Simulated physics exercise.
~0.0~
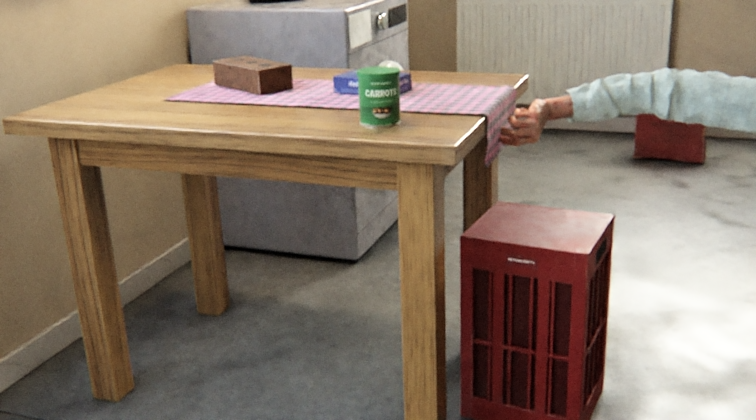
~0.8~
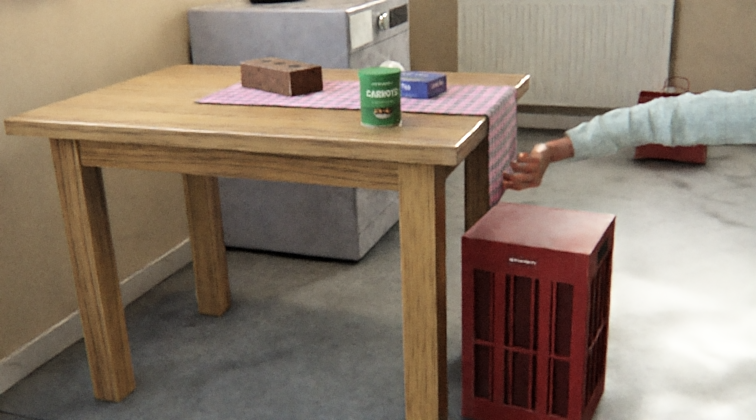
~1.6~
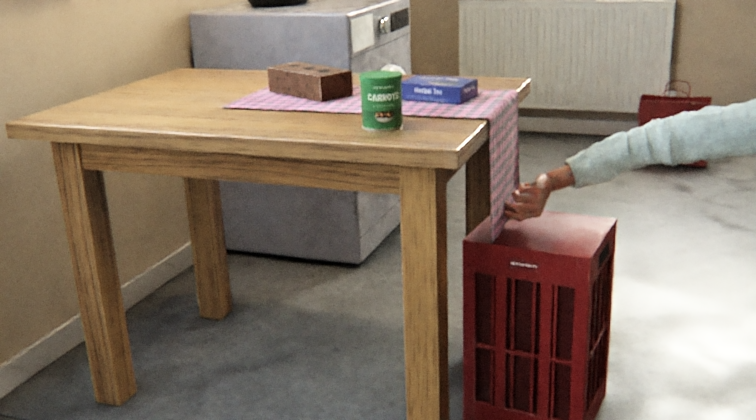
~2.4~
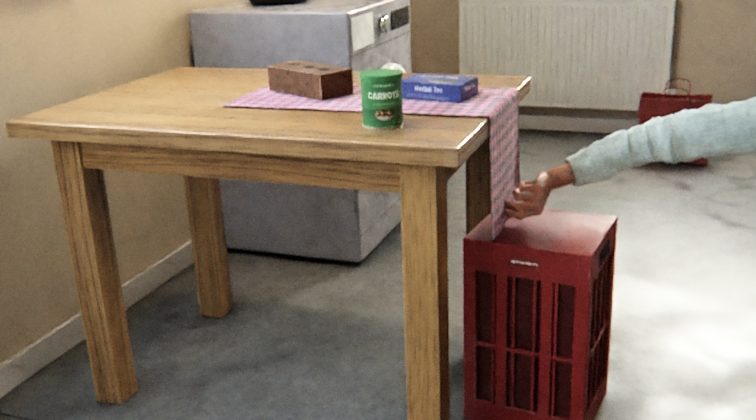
A hand tugged the pink tea towel down over the right end of the wooden table, carrying the brick and the blue packet along with it, until its hem reached the red crate; both stayed on the table, and the green tin never moved.
